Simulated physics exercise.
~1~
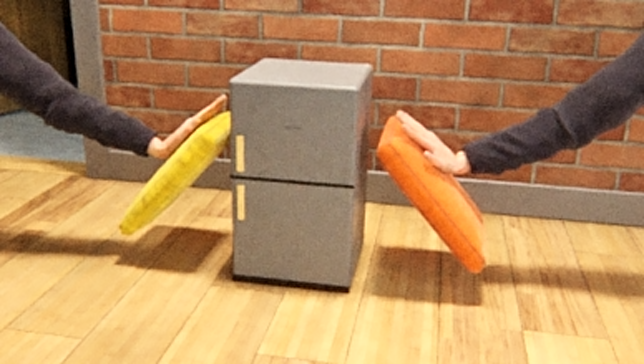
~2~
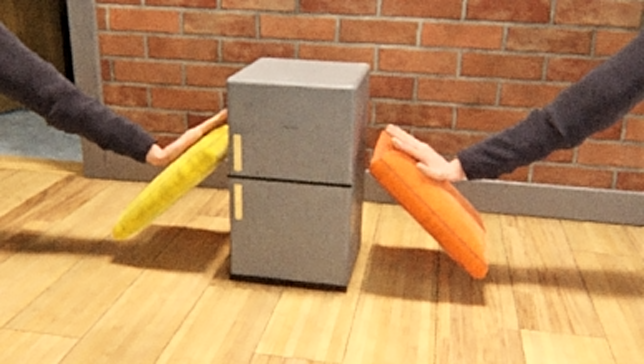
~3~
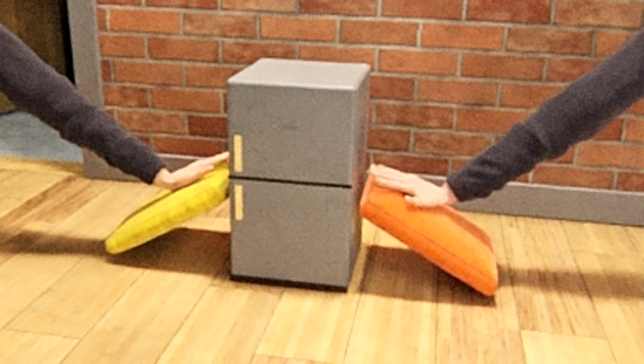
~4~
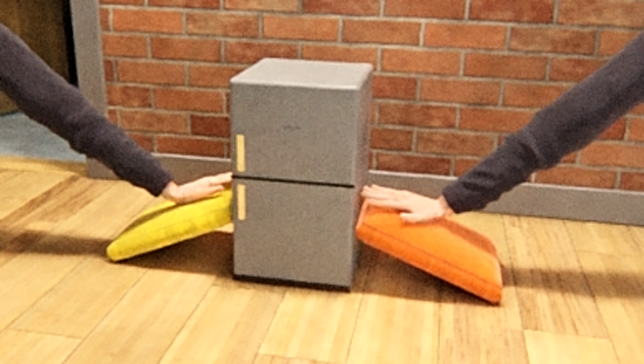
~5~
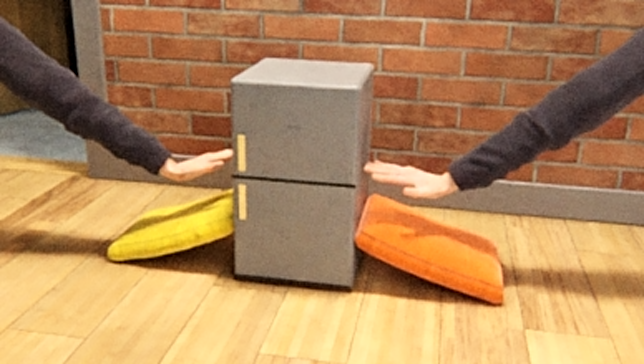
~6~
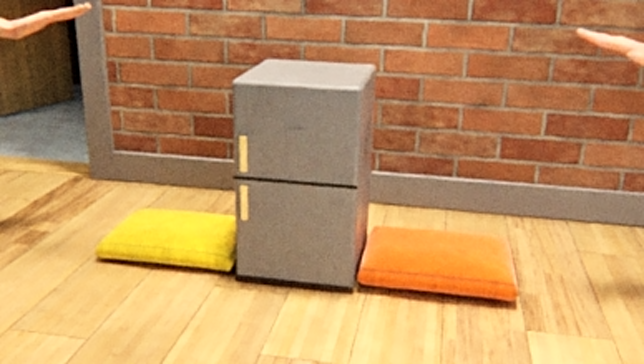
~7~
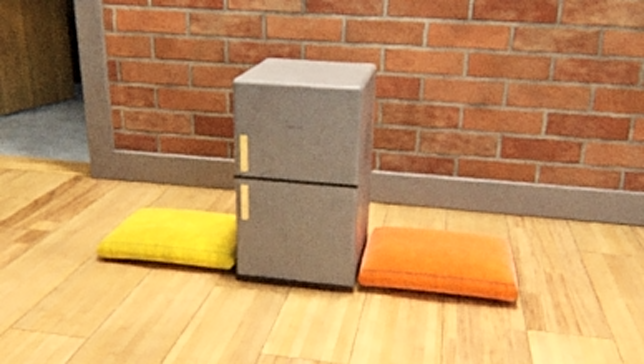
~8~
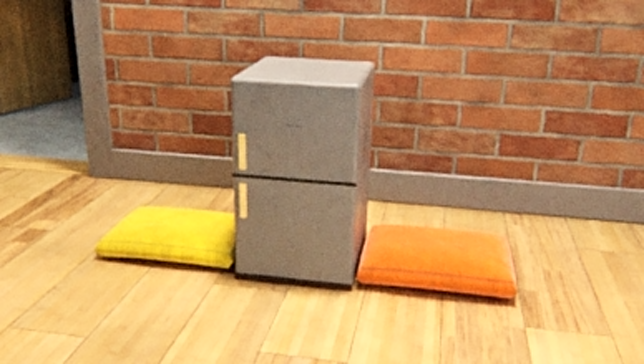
Two hands lowering a yellow cushion and an orange cushion against a grey fridge-like box, then withdrawing as both settle flat.
